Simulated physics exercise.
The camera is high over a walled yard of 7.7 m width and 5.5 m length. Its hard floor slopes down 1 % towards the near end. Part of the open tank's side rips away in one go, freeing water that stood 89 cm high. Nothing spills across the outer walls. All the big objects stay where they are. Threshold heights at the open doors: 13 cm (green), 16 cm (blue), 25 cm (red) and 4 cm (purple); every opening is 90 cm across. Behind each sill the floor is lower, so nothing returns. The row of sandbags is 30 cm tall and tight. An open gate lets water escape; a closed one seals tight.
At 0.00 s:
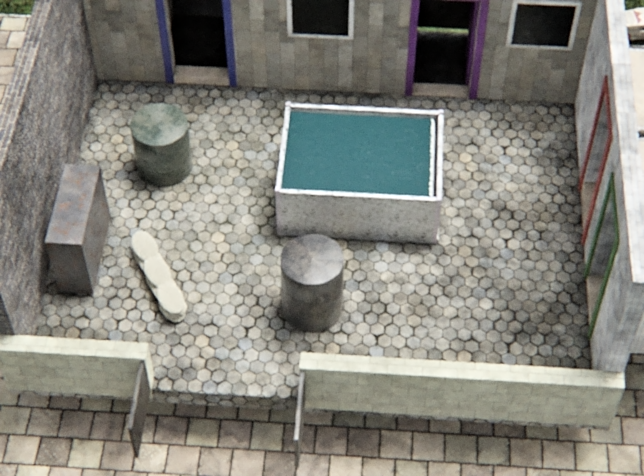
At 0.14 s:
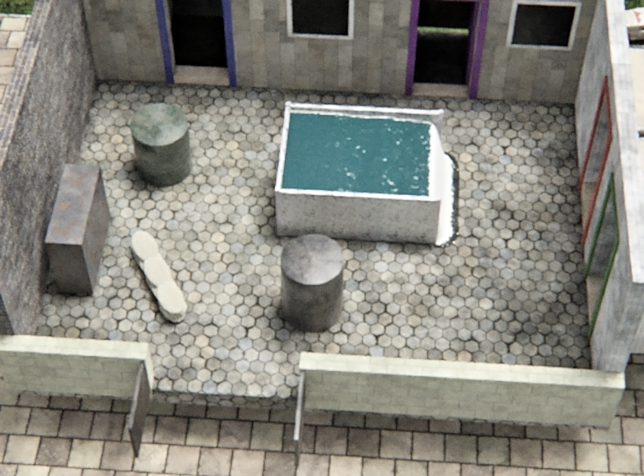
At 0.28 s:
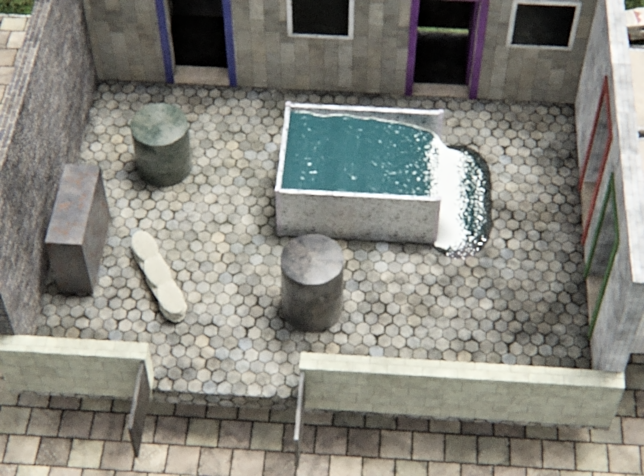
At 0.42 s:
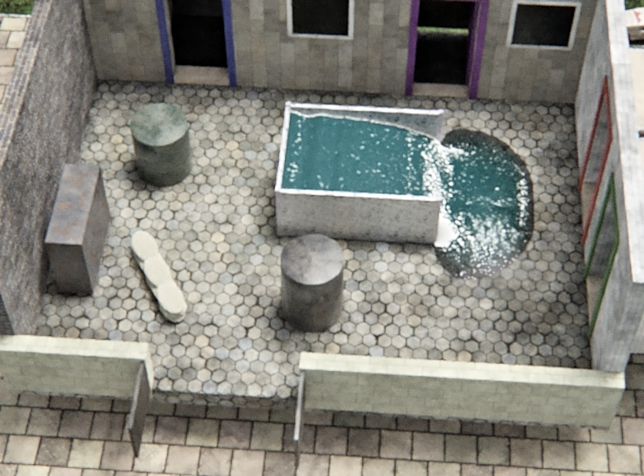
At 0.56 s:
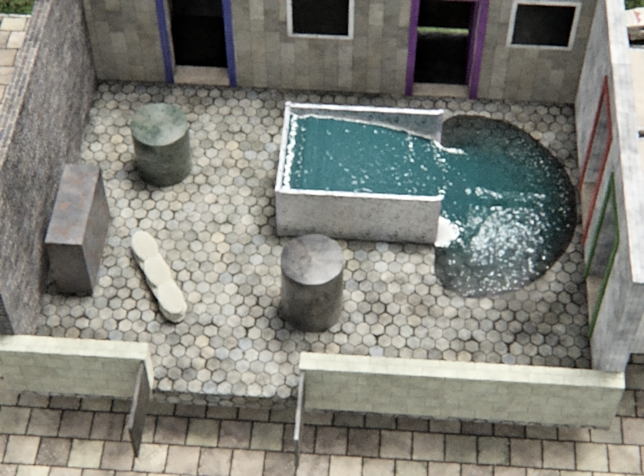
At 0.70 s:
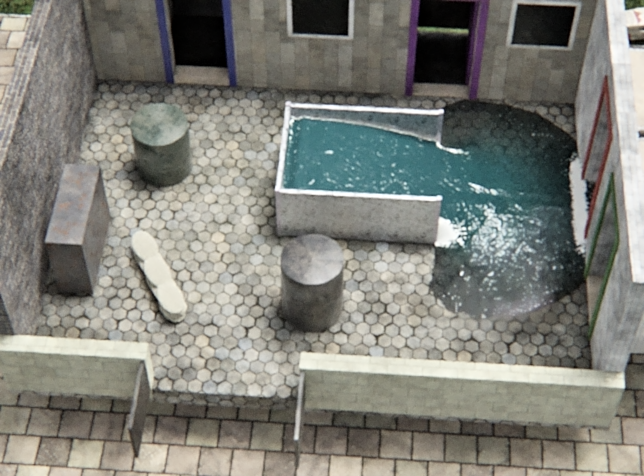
Water bursts from the right side of a pale tank and spreads across the stone-paved yard.
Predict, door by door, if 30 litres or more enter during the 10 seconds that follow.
The water let in: At the green door it exceeds the limit; at the blue door it keeps below the limit; at the red door it exceeds the limit; at the purple door it exceeds the limit.
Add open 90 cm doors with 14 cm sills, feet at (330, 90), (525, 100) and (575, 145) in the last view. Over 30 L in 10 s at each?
In that order: Not over, above, over.
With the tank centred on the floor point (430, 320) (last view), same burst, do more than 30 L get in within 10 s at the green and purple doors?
Then: Green above, purple above.
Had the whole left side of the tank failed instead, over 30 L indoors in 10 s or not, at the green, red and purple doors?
Then: Green not over, red below, purple under.
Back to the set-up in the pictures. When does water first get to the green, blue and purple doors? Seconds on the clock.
Arrival: Green 0.8 s, blue 3.8 s, purple 0.9 s.
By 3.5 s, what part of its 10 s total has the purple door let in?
Some 25 per cent by then.
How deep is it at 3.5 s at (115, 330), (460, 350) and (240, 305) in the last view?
Roughly 0, 9 and 0 cm, in turn.
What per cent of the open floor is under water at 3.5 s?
About 50 per cent.
After 1.4 s water covers 25 % of the floor and is deepest (50 cm) near (571, 113); green door 22 cm at the sill, 7 L in, blue door not reached, red door 51 cm at the sill, 91 L in, purple door 3 cm at the sill, 0 L in.
After 2.2 s water covers 25 % of the floor and is deepest (45 cm) near (588, 389); green door 22 cm at the sill, 39 L in, blue door not reached, red door 42 cm at the sill, 202 L in, purple door 6 cm at the sill, 1 L in.
After 3.5 s water covers 50 % of the floor and is deepest (31 cm) near (575, 388); green door 15 cm at the sill, 63 L in, blue door not reached, red door 22 cm at the sill, 247 L in, purple door 9 cm at the sill, 15 L in.
After 6.0 s water covers 85 % of the floor and is deepest (18 cm) near (128, 98); green door 13 cm at the sill, 67 L in, blue door 6 cm at the sill, 0 L in, red door 10 cm at the sill, 248 L in, purple door 7 cm at the sill, 44 L in.
After 10.0 s water covers 95 % of the floor and is deepest (13 cm) near (146, 373); green door 8 cm at the sill, 68 L in, blue door 5 cm at the sill, 0 L in, red door 7 cm at the sill, 249 L in, purple door 3 cm at the sill, 54 L in.
